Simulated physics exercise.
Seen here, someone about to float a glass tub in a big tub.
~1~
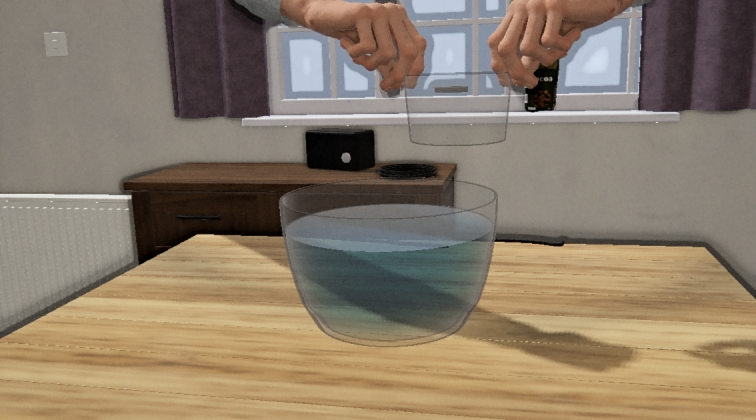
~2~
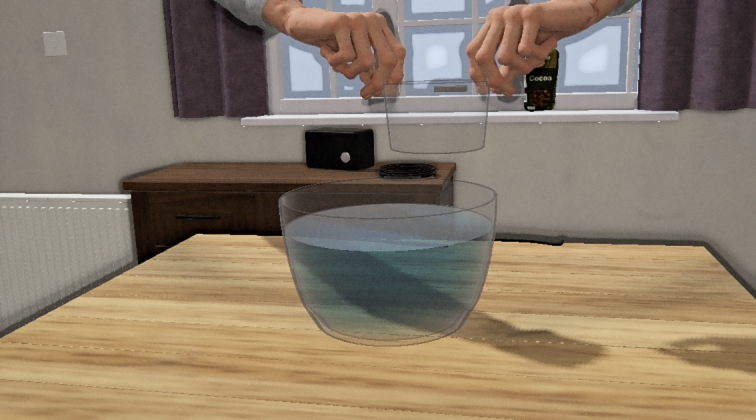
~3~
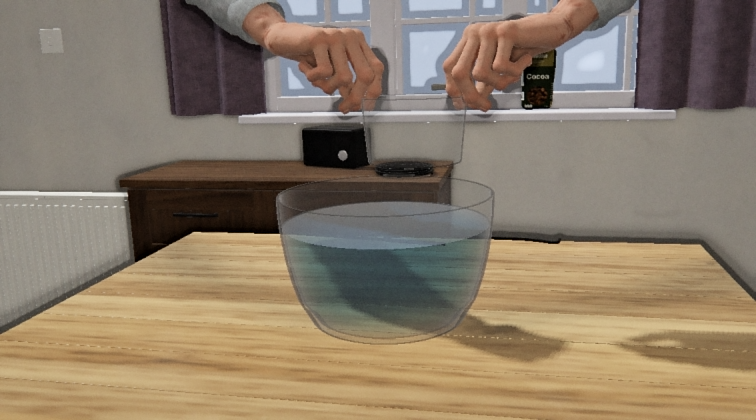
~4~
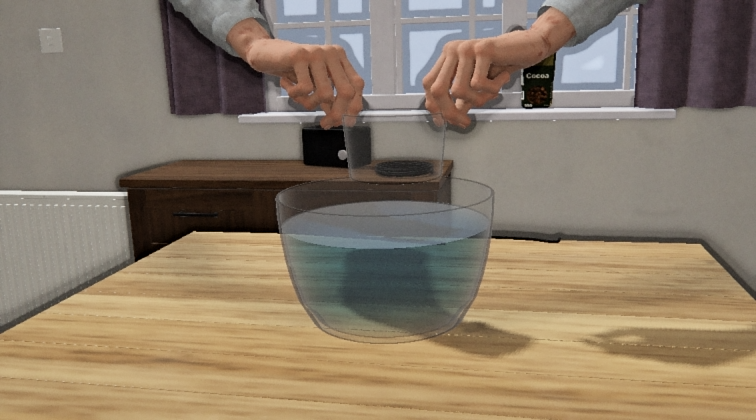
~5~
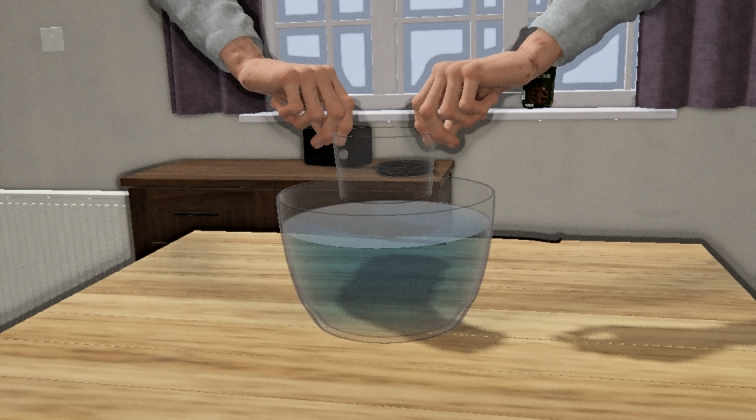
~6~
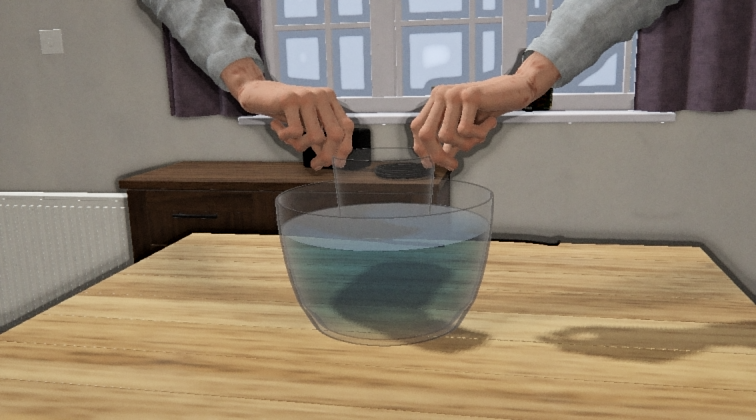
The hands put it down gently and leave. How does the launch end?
It rides on the surface.
Shortly, the tub dips into the water.
Then, it bobs and steadies.
At the finish, the tub floats with about half of its side showing.
